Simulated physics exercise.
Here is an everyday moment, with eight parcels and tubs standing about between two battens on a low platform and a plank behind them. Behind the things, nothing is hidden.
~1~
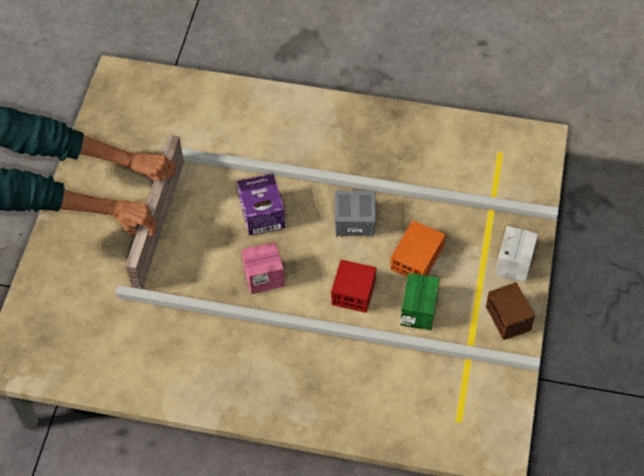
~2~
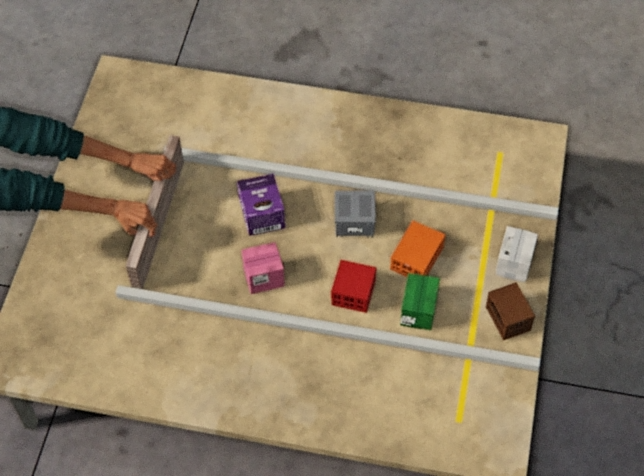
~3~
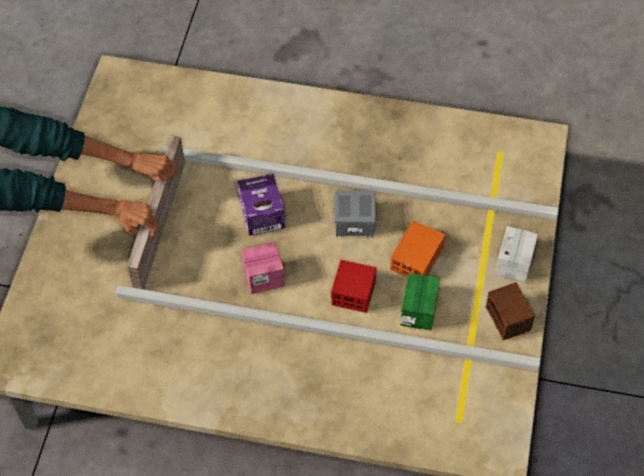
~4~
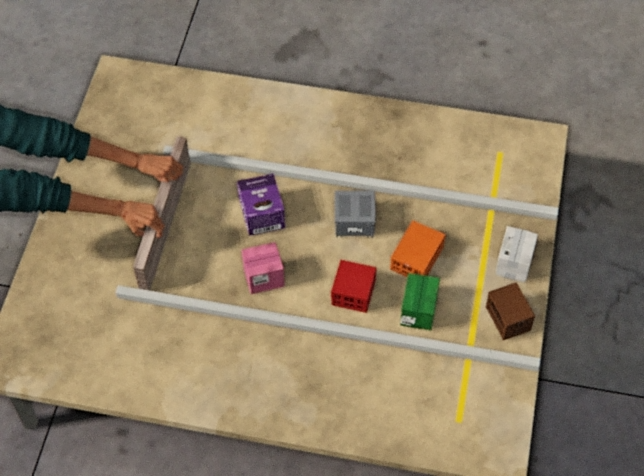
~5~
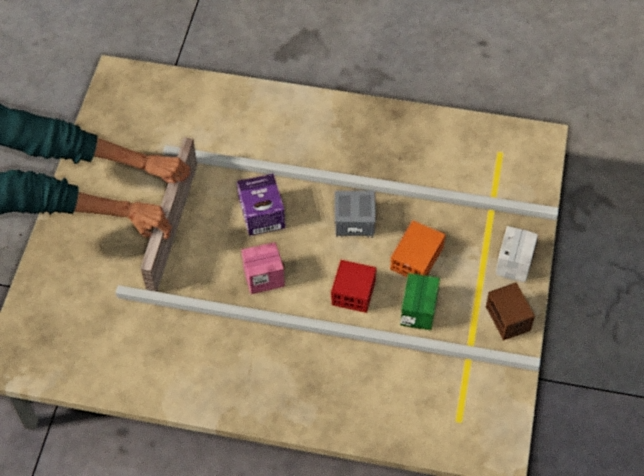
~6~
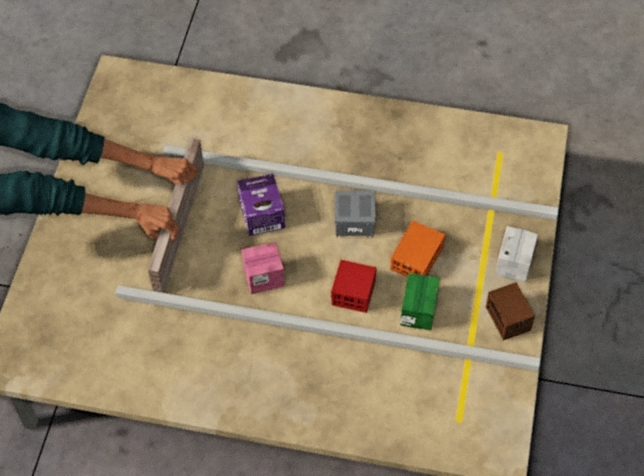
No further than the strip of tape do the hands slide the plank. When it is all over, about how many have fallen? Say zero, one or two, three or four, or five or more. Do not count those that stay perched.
In the end, the drop-off count sits at three or a four.
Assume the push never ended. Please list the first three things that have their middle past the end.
You'd see the brown crate first, then the white box, then the green parcel.
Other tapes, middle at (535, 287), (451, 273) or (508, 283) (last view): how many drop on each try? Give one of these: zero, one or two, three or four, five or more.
In the order of the places given: At least five; 1 or 2; more than four.
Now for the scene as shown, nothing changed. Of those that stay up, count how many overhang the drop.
I count 2 overhanging.
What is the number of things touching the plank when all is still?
It's 2 of them.
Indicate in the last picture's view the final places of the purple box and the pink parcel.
Near (505, 250) and (493, 314).
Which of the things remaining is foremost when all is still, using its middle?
The grey tote, that one.
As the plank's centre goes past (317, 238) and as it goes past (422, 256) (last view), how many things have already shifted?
4 and 8.
A little later, none off yet; brown crate at rest near (510, 311); white box at rest near (516, 254); green parcel at rest near (420, 302).
When it is over, the number that fall off is three or four; down, orange crate, green parcel, white box and brown crate.
